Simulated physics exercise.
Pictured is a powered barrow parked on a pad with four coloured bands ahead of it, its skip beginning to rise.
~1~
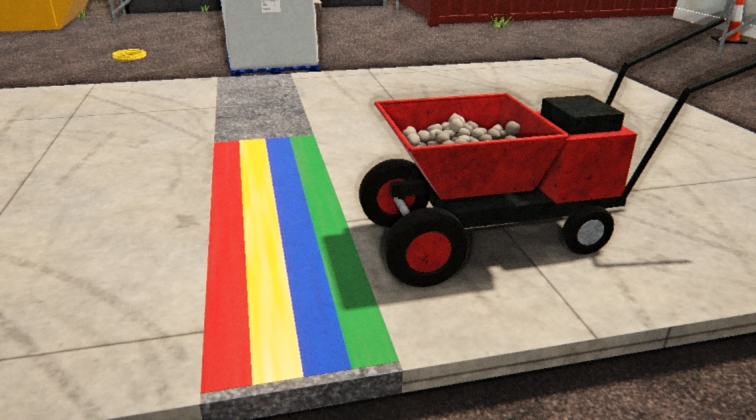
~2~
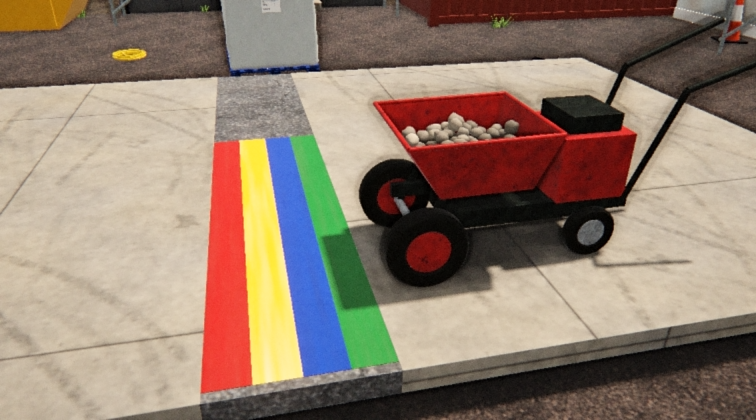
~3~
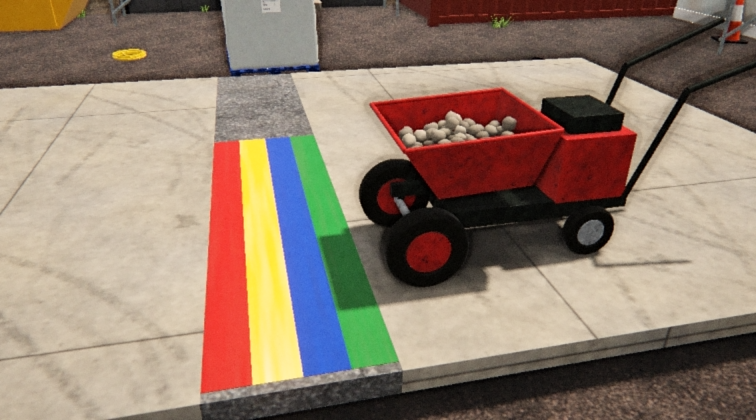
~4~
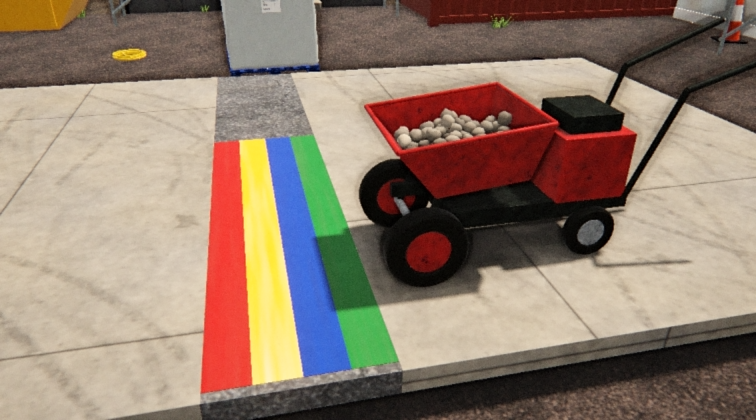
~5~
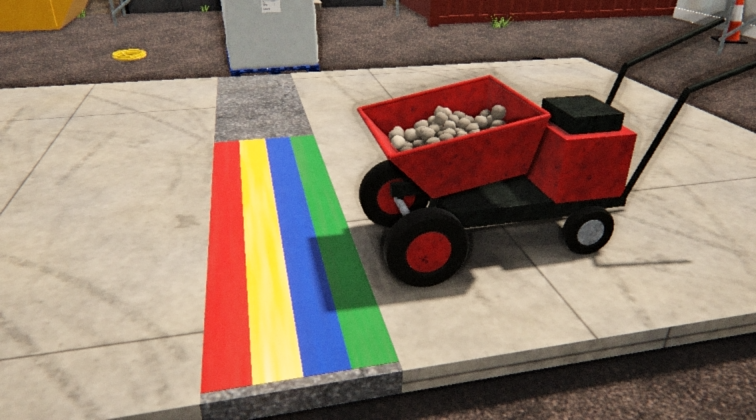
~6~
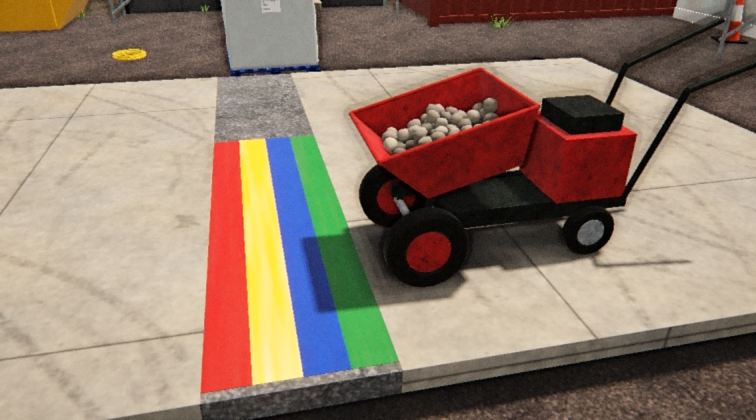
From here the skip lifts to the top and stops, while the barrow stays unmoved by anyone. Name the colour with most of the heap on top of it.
Yellow.
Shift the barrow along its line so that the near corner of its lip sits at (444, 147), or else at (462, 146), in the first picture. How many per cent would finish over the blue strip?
30 % for the first, 30 % for the second.
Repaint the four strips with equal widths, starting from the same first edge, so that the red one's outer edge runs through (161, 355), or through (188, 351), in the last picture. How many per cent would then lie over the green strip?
About 0 % and 0 %.
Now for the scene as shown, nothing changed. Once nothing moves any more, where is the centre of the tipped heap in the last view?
Near (262, 267).
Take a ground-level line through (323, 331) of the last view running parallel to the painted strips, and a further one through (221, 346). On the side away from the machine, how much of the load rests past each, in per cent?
In order, some 100 % then some 20 %.
Shortly afterwards, skip tipped steeply; the whole lot in the skip.
Next, skip tipped right over; the bulk in the skip; a little over the blue strip; a little over the yellow strip; only a few over the red strip.
Some moments later, skip tipped right over; a little in the skip; near a quarter over the blue strip; near a third over the yellow strip; near a quarter over the red strip; a little off the paint.
In the end, skip tipped right over; only a few over the green strip; near a quarter over the blue strip; near a third over the yellow strip; near a quarter over the red strip; a little off the paint.
